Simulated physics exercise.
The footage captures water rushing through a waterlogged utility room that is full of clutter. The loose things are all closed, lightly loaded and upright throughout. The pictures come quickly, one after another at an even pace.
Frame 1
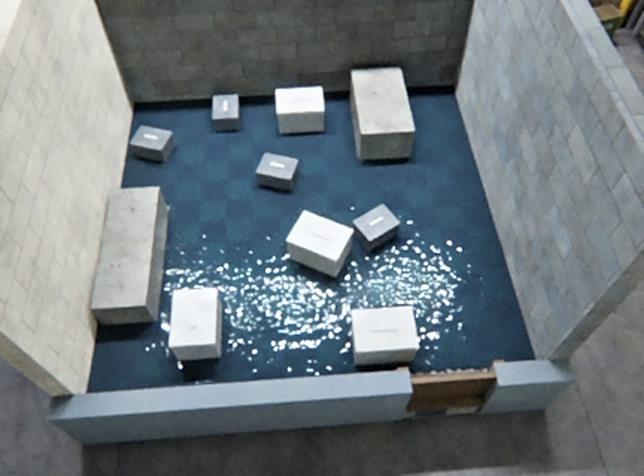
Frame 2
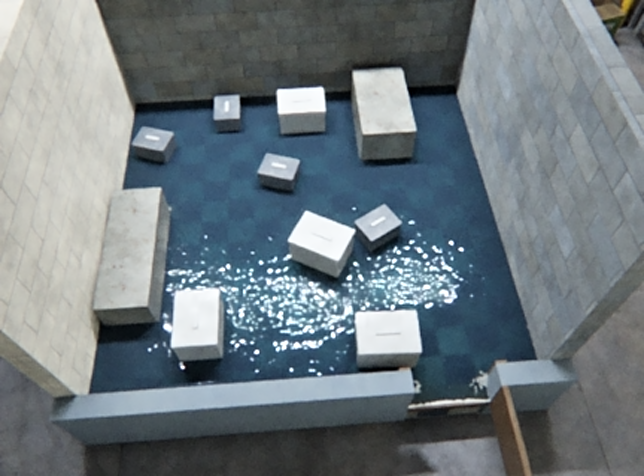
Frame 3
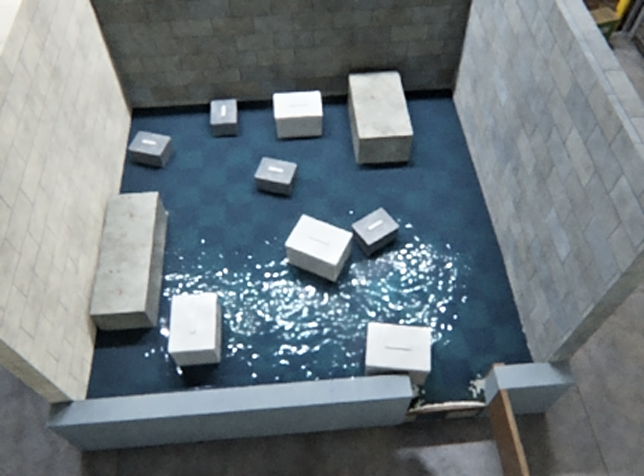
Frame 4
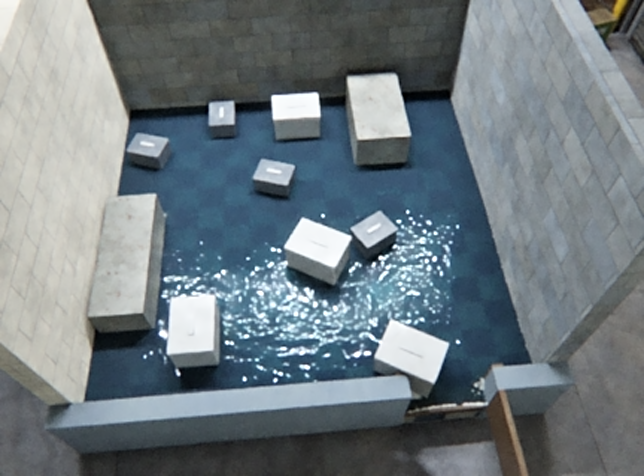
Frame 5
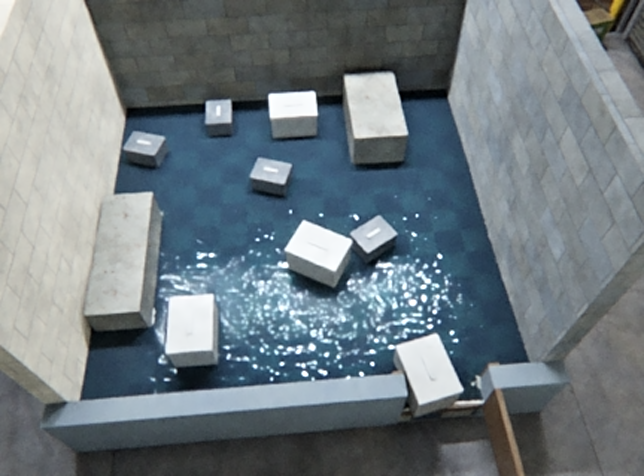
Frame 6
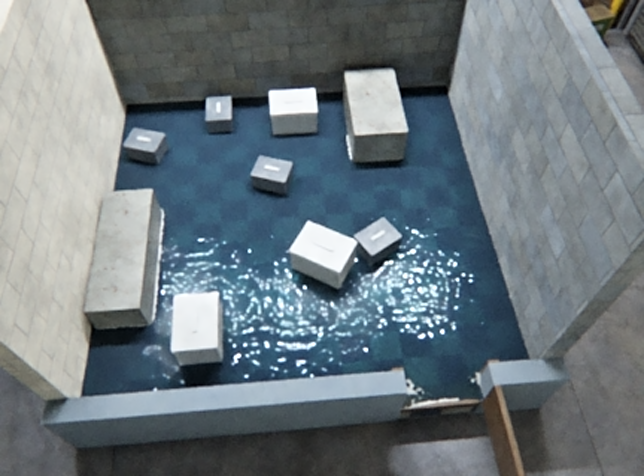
The clip opens on a walled enclosure with white and grey blocks scattered across blue, glittering water, and a brown panel in a gap in the front wall. The panel swings outward, then the white block nearest the gap slides right, turns and passes into the opening before disappearing from view.
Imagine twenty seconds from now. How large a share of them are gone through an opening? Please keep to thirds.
Keeping to thirds, one to two thirds.
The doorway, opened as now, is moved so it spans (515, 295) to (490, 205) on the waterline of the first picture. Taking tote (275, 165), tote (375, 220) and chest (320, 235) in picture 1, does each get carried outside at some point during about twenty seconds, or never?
Taken in that order, the answers are swept away, swept away, swept away.
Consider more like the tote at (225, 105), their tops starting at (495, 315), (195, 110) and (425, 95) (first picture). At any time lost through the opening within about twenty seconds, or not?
Copy one leaves the room, copy two never leaves, copy three never leaves.
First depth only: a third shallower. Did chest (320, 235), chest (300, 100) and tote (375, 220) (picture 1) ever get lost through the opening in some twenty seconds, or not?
Per object: Exited / remained / exited.
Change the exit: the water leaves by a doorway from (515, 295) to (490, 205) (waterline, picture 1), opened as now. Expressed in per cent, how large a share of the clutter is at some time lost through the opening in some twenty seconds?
Close to 50 percent, more or less.
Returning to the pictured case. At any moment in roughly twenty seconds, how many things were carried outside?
4.
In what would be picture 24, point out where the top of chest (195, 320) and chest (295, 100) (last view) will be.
I'd expect them close to (258, 340) and (307, 124).
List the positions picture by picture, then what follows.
A tote at (377, 222), afloat; a chest at (320, 235) floats; 0 of 8 have shifted, in the first picture.
A tote at (378, 222) floats; a chest at (322, 235), afloat; 0 of 8 have shifted, in the second picture.
A tote at (375, 226), afloat; a chest at (319, 239) floats; 1 of 8 have shifted, in the third picture.
A tote at (374, 229), afloat; a chest at (318, 242) floats; 1 of 8 have shifted, in the fourth picture.
A tote at (374, 234) floats, close to its start; a chest at (319, 245) floats, close to its start; 3 of 8 have shifted, in the fifth picture.
A tote at (378, 236), afloat, close to its start; a chest at (324, 246) floats, close to its start; 4 of 8 have shifted, in the sixth picture.
A moment on, 1 of 8 are out; 7 afloat.
Next, 3 of 8 are out; 5 afloat.
Later, 3 of 8 are out; 5 afloat.
In the end, 4 of 8 are out; 4 afloat.
